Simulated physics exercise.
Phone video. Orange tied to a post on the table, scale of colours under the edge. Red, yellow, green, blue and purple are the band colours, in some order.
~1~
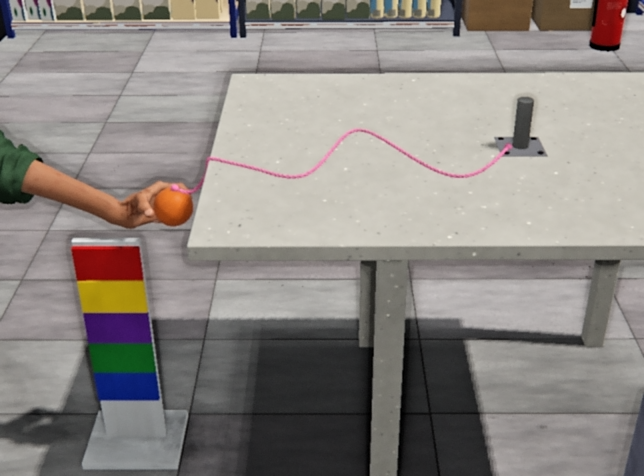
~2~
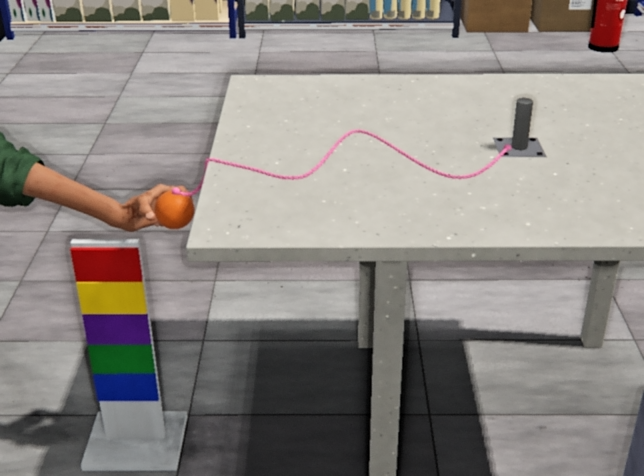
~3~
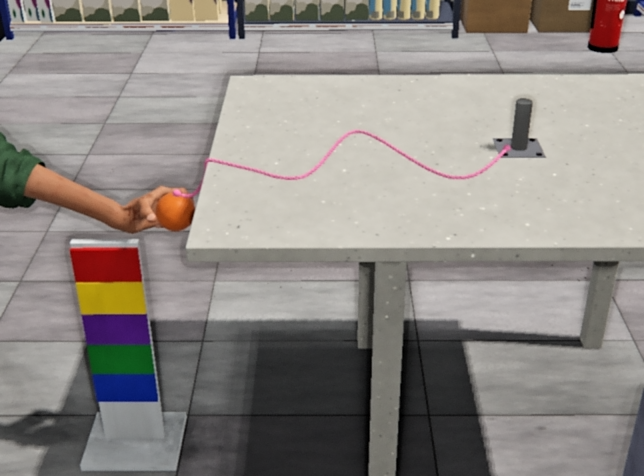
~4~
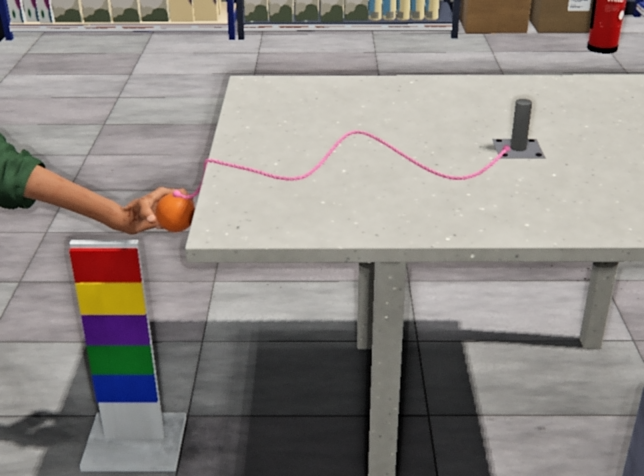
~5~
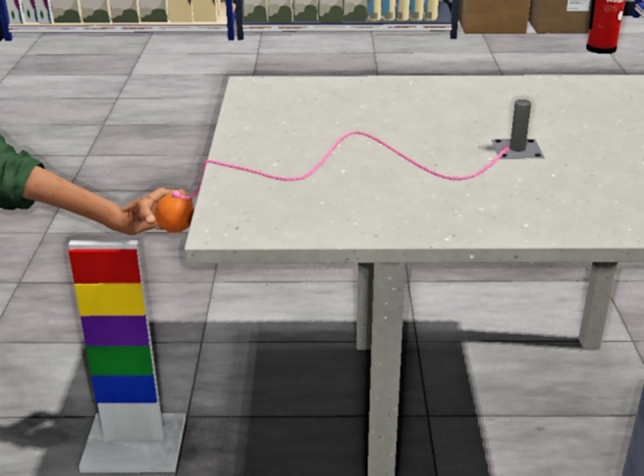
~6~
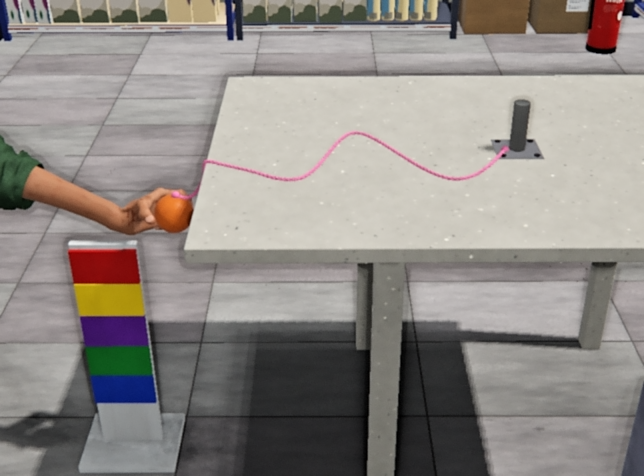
An orange tied to a pink cord barely moved as a hand held it just off the table's left edge, above a striped colour scale, while the cord lay in loose curves to a post.
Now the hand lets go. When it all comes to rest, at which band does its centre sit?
At green.
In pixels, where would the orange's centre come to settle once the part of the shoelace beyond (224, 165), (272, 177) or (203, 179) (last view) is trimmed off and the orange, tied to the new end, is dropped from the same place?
Try by try, the places come out as (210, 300), (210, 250) and (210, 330).
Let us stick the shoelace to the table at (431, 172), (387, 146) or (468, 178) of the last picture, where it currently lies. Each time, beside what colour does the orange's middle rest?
Results, in sequence: Purple / yellow / purple.
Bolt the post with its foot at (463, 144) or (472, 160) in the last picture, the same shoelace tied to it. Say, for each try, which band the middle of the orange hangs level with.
First try: Blue; second try: Blue.
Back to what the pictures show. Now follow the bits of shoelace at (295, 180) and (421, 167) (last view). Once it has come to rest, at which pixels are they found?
Near (209, 224) and (376, 156).
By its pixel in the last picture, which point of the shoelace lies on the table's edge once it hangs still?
Roughly (325, 157).
A little later, orange near (191, 351); level with green.
Next, orange near (248, 351); level with green.
Later still, orange near (207, 363); level with green.
When it is over, orange near (223, 365); level with green. Its middle rests at the green band.
